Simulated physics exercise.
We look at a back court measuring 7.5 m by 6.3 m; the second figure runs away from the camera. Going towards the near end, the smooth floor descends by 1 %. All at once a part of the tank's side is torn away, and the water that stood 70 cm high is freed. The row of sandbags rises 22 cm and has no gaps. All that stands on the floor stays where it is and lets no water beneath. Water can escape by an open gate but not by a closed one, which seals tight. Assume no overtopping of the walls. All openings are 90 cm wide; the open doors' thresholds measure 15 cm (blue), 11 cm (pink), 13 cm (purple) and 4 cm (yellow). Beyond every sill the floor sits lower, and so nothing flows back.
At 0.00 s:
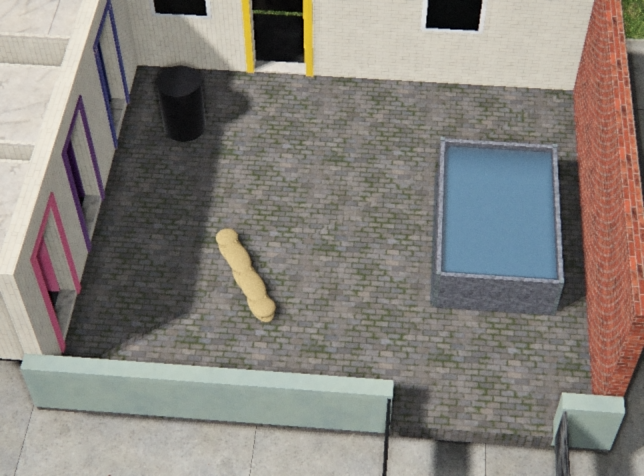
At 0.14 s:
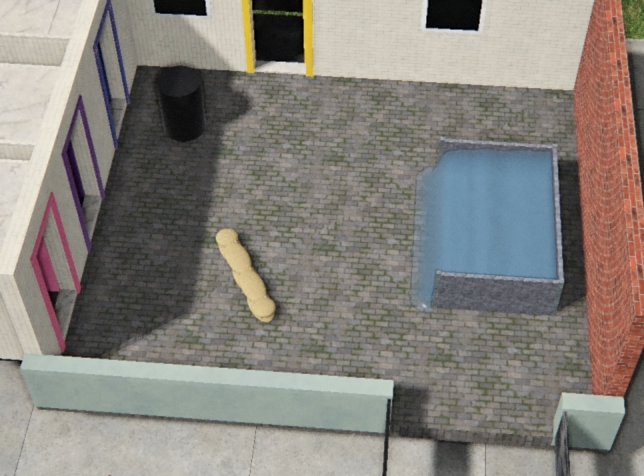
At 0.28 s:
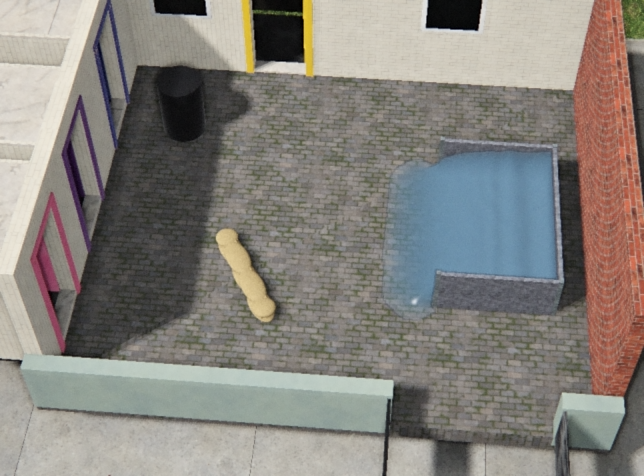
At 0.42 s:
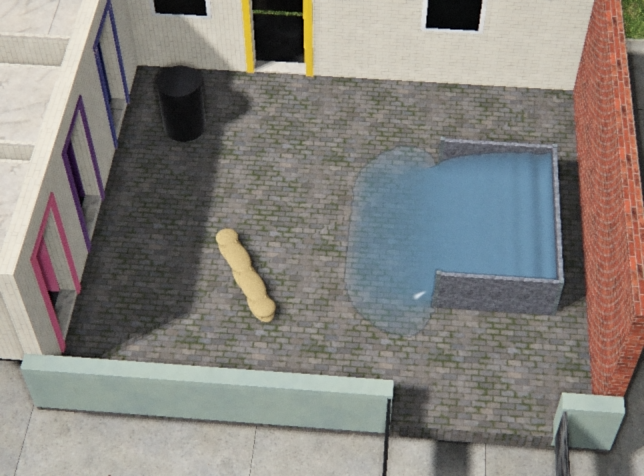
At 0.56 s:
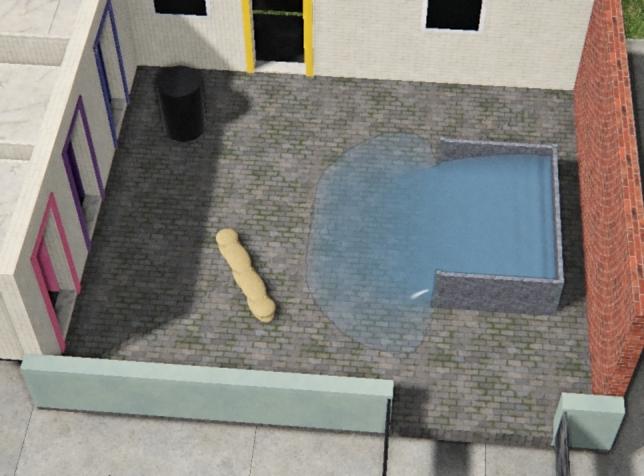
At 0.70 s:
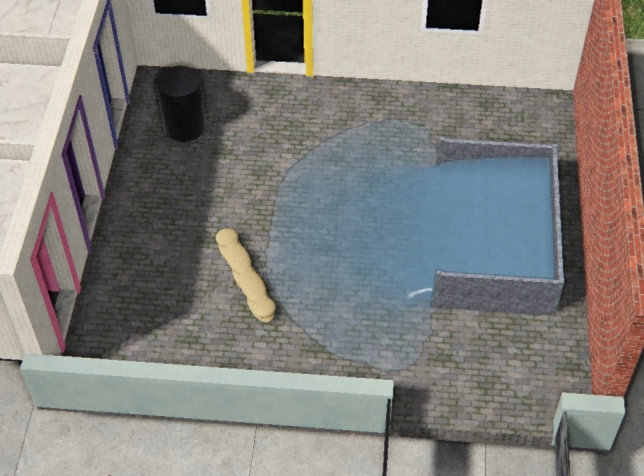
The clip shows a walled, paved courtyard with a dark barrel, a short row of sandbags and a water-filled tank, whose left side opens, releasing water that spreads leftward across the paving in a widening, thinning sheet towards the sandbags.
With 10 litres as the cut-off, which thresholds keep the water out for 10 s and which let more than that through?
At the end, the blue door overruns the limit. The pink door overruns the limit. The purple door overruns the limit. The yellow door overruns the limit.
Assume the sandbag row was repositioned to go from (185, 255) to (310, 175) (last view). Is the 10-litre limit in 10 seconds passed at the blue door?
So blue stays inside.
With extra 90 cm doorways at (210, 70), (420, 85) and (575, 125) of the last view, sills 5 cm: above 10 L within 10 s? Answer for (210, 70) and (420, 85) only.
In that order: Above, not over.
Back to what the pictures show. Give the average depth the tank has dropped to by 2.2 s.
I'd put the average depth near 17 cm.
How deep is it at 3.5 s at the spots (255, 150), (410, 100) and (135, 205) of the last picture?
6, 1 and 14 cm.
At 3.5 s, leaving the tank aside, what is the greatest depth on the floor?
Roughly 30 cm.
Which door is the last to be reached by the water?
Lab note: Last arrival at the pink door.
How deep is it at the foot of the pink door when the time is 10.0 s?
The depth comes to around 11.5 centimetres.
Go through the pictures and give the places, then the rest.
The first picture shows the tank at (499, 211) is whole and still, 70 cm deep.
In the second picture, the front is at (430, 310), 1.4 m from the gap at (440, 225); 0.6 m2 of floor is under water; 70 cm left at the back of the tank.
In the third picture, water pours out at (440, 228) and has run 1.5 m, to (409, 315); typically 13 cm deep outside, 70 cm at the tank's back.
In the fourth picture, water pours out at (440, 229) and has run 1.8 m, to (391, 328); typically 11 cm deep outside, 63 cm at the tank's back.
In the fifth picture, the front is at (341, 324), 2.2 m from the gap at (440, 229); 6.2 m2 of floor is under water; 59 cm left at the back of the tank.
In the sixth picture, water pours out at (440, 230) and has run 2.6 m, to (273, 275); typically 8 cm deep outside, 59 cm at the tank's back.
After 1.4 s water covers 45 % of the floor and is deepest (40 cm) near (245, 251); blue door not reached, pink door not reached, purple door not reached, yellow door not reached.
After 2.2 s water covers 60 % of the floor and is deepest (36 cm) near (113, 161); blue door 15 cm at the sill, 0 L in, pink door not reached, purple door 22 cm at the sill, 21 L in, yellow door 8 cm at the sill, 0 L in.
After 3.5 s water covers 65 % of the floor and is deepest (30 cm) near (136, 74); blue door 21 cm at the sill, 33 L in, pink door 18 cm at the sill, 3 L in, purple door 17 cm at the sill, 57 L in, yellow door 6 cm at the sill, 9 L in.
After 6.0 s water covers 80 % of the floor and is deepest (17 cm) near (247, 311); blue door 11 cm at the sill, 48 L in, pink door 13 cm at the sill, 33 L in, purple door 8 cm at the sill, 63 L in, yellow door 9 cm at the sill, 54 L in.
After 10.0 s water covers 95 % of the floor and is deepest (13 cm) near (235, 310); blue door 5 cm at the sill, 48 L in, pink door 11 cm at the sill, 43 L in, purple door 9 cm at the sill, 63 L in, yellow door 2 cm at the sill, 64 L in.
